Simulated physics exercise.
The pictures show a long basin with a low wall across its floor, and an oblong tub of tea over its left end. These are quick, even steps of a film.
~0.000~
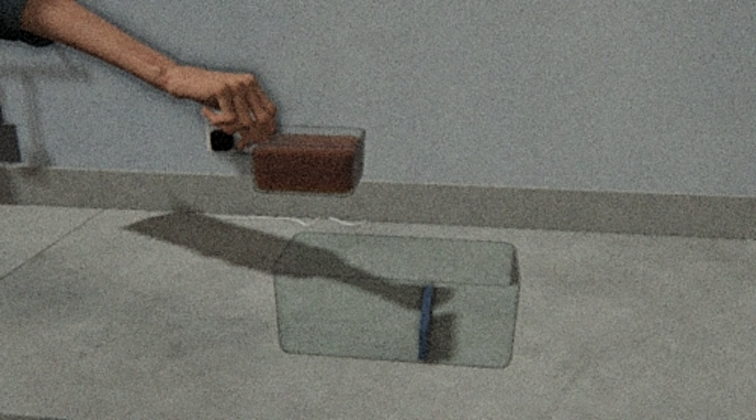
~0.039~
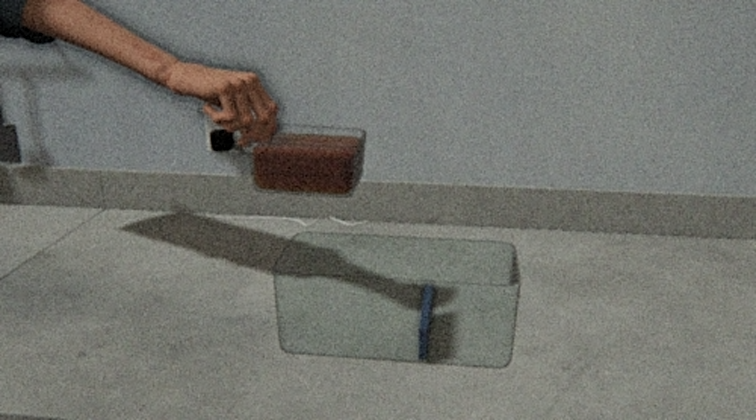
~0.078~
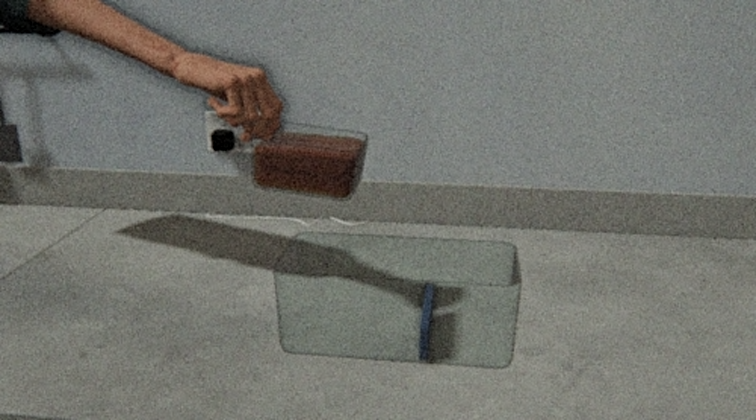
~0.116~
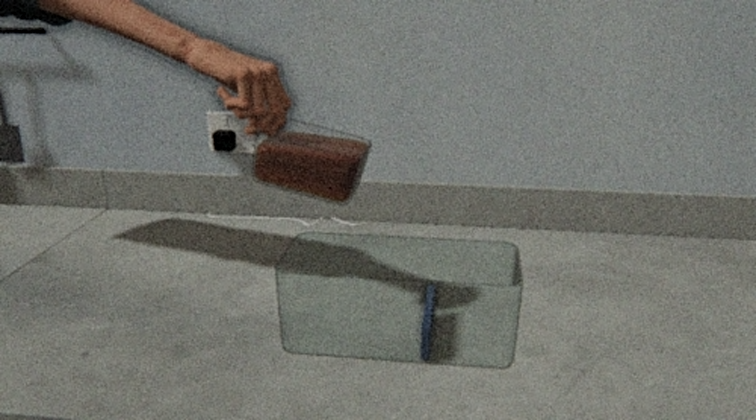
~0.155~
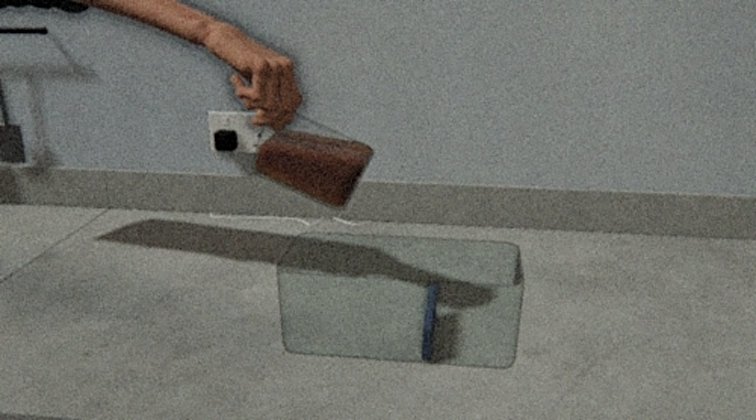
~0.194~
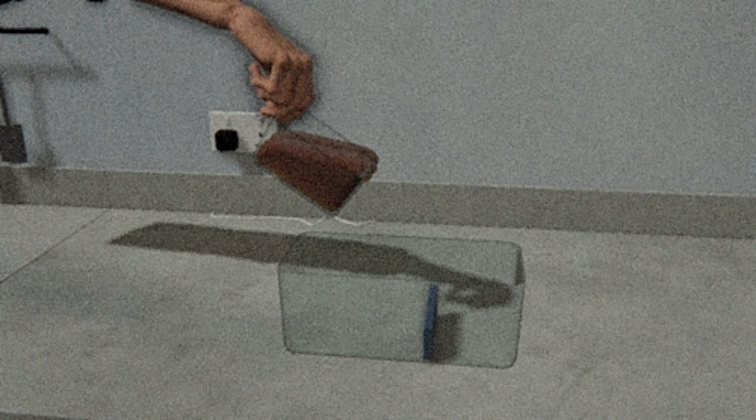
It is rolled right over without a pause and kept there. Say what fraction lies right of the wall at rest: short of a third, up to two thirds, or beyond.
It comes to not even a third.
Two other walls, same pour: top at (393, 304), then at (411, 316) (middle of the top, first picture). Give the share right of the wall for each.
Roughly 60 per cent, and 40 per cent.
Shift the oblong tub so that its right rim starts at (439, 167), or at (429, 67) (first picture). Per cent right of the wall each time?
First some 75, then 75 per cent.
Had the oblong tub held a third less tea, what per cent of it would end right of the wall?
Roughly 5 in a hundred.
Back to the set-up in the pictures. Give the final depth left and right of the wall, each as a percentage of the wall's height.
Some 50 per cent left and 10 right.
A moment on, the oblong tub is tipped on its side and 19 per cent is still to pour, 36 is left of the wall and 0 right of it.
Next, the oblong tub is tipped on its side and 4 per cent is still to pour, 86 is left of the wall and 2 right of it.
Then the oblong tub is tipped on its side and 1 per cent is still to pour, 79 is left of the wall and 6 right of it.
Later the oblong tub is tipped on its side and 0 per cent is still to pour, 86 is left of the wall and 8 right of it.
At rest 86 per cent lies left of the wall, 8 right of it and 6 outside.
